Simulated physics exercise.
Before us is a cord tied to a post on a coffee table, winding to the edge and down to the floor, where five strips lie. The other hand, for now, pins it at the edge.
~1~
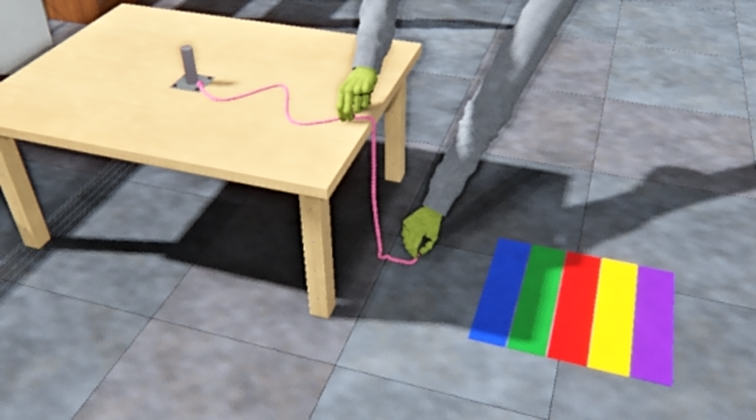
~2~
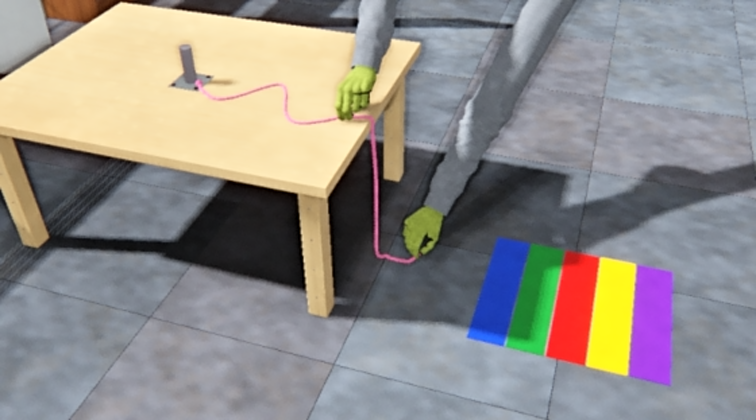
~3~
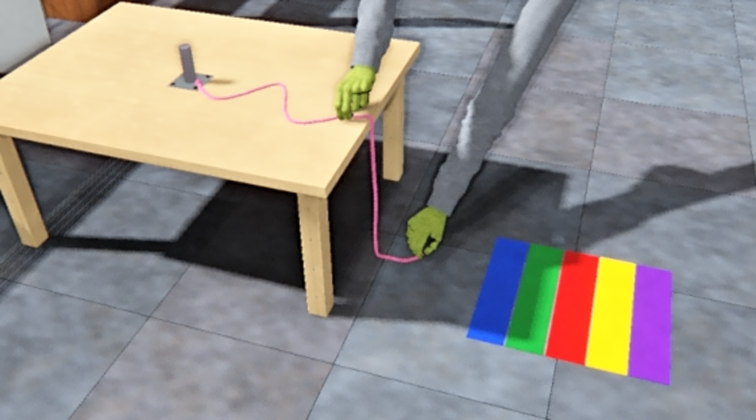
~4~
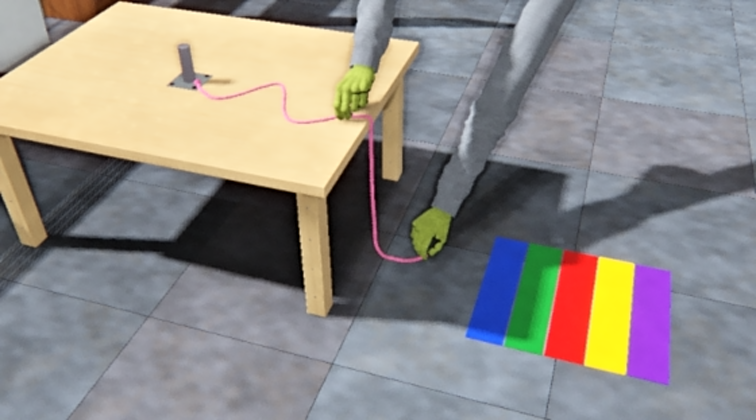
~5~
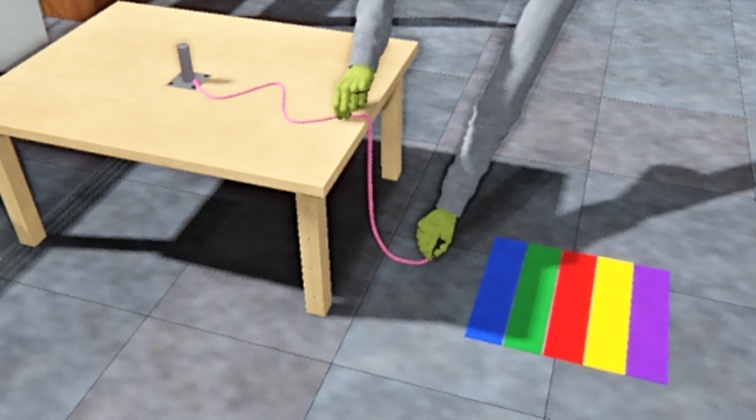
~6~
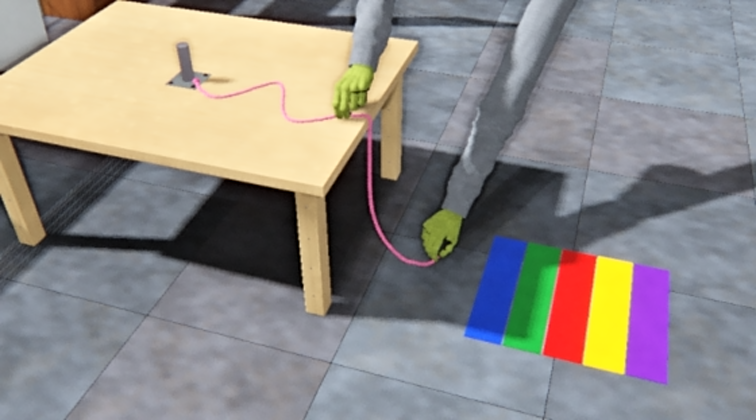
A hand slowly draws the pink cord's end rightward while another pins it at the table edge.
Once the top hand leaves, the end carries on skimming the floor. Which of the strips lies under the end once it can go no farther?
The yellow one.
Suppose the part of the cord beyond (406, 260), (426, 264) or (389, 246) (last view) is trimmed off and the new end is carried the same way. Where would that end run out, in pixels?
The three tries give approximately (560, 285), (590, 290) and (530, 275).
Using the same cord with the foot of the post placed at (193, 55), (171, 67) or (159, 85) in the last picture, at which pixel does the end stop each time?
Try by try, about (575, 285), (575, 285) and (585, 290).
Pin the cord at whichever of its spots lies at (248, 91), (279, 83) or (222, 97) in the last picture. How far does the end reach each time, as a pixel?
Those spots come out as (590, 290), (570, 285) and (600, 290).
Soon after, end near (551, 281); over green.
After that, end near (591, 290); over red.
At the stop, end near (615, 295); over yellow. It gets as far as the yellow strip.
